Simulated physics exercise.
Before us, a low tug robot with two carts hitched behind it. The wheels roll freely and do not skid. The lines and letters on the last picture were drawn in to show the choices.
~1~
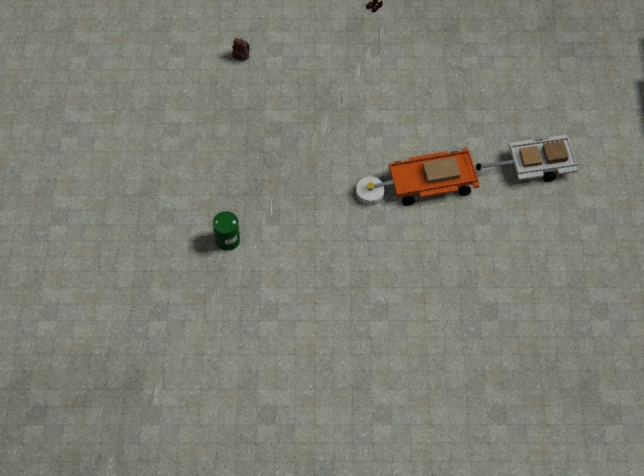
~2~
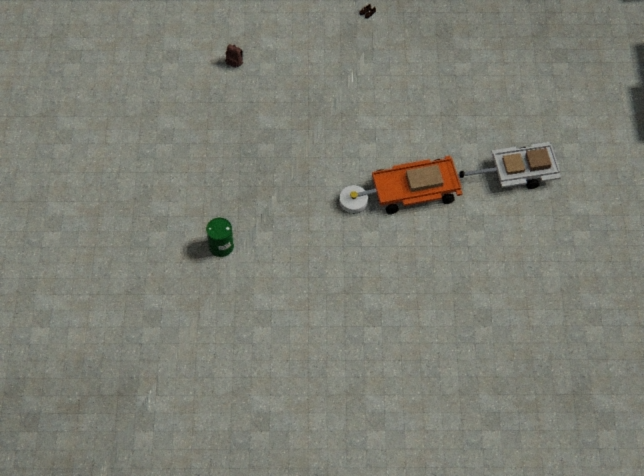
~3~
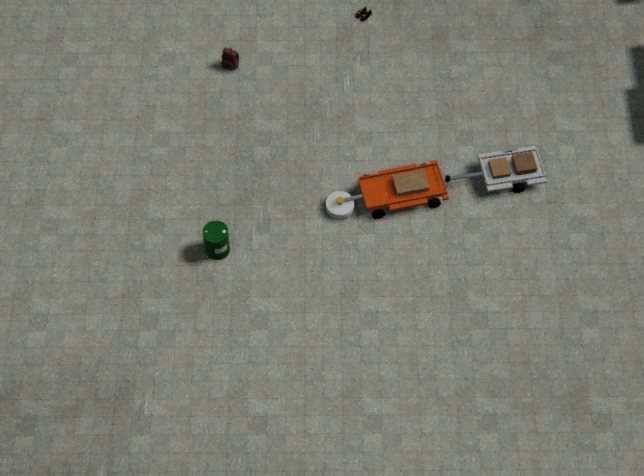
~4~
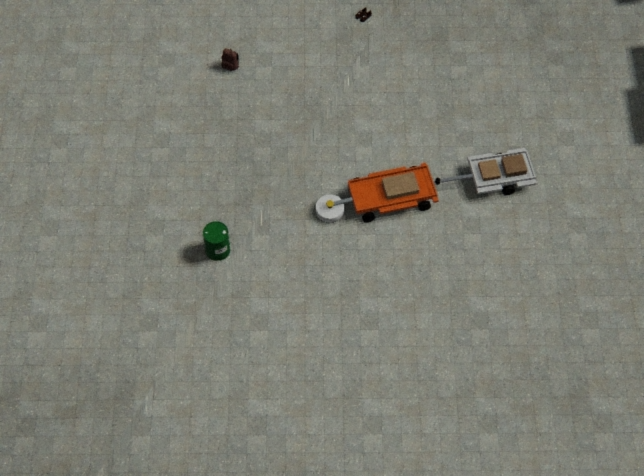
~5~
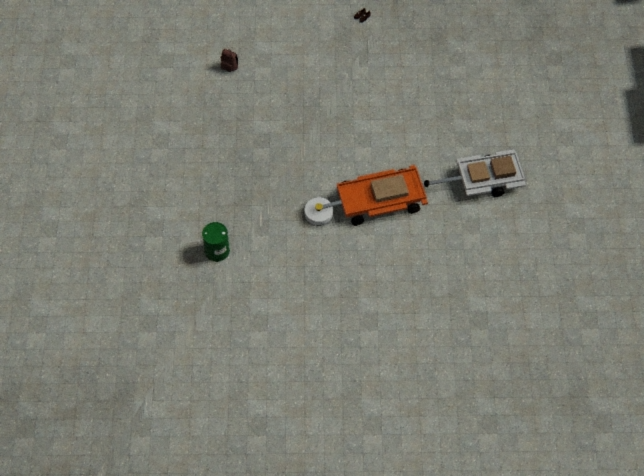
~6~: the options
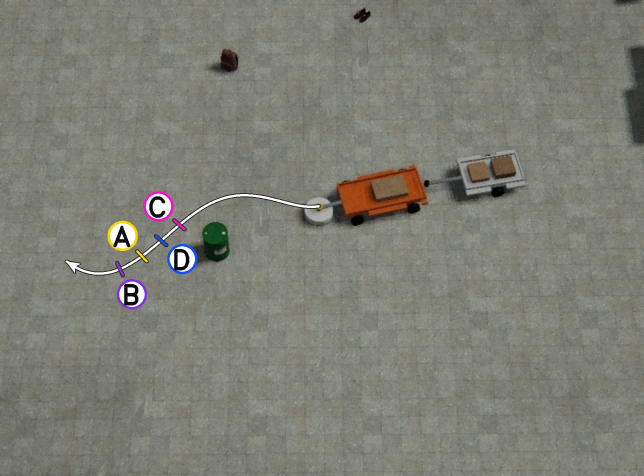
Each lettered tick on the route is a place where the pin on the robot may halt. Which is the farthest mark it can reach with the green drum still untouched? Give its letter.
All is well up to C.
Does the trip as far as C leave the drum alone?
Yes.
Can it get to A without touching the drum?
No.
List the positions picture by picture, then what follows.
In the first picture, orange cart (433, 174); white cart (543, 156); green drum (228, 240).
In the second picture, robot (354, 198); orange cart (416, 182); white cart (526, 164); green drum (221, 246).
In the third picture, robot (340, 204); orange cart (402, 186); white cart (512, 168); green drum (218, 250).
In the fourth picture, robot (330, 207); orange cart (392, 189); white cart (502, 170); green drum (218, 250).
In the fifth picture, robot (319, 210); orange cart (381, 192); white cart (491, 172); green drum (217, 251).
On the marked copy, A at (142, 256); B at (120, 269); C at (179, 225); D at (161, 241); the route from (319, 206) via (185, 221) to (67, 261).
Taking C. A third of the way, robot (267, 202), last cart (443, 181).
Two thirds of the way, robot (218, 205), last cart (395, 189).
When it is over, robot (180, 229), last cart (354, 192); nothing has been touched.
As for the rest, A is too far, the drum has been hit; B is too far, the drum has been hit; D is too far, the drum has been hit.
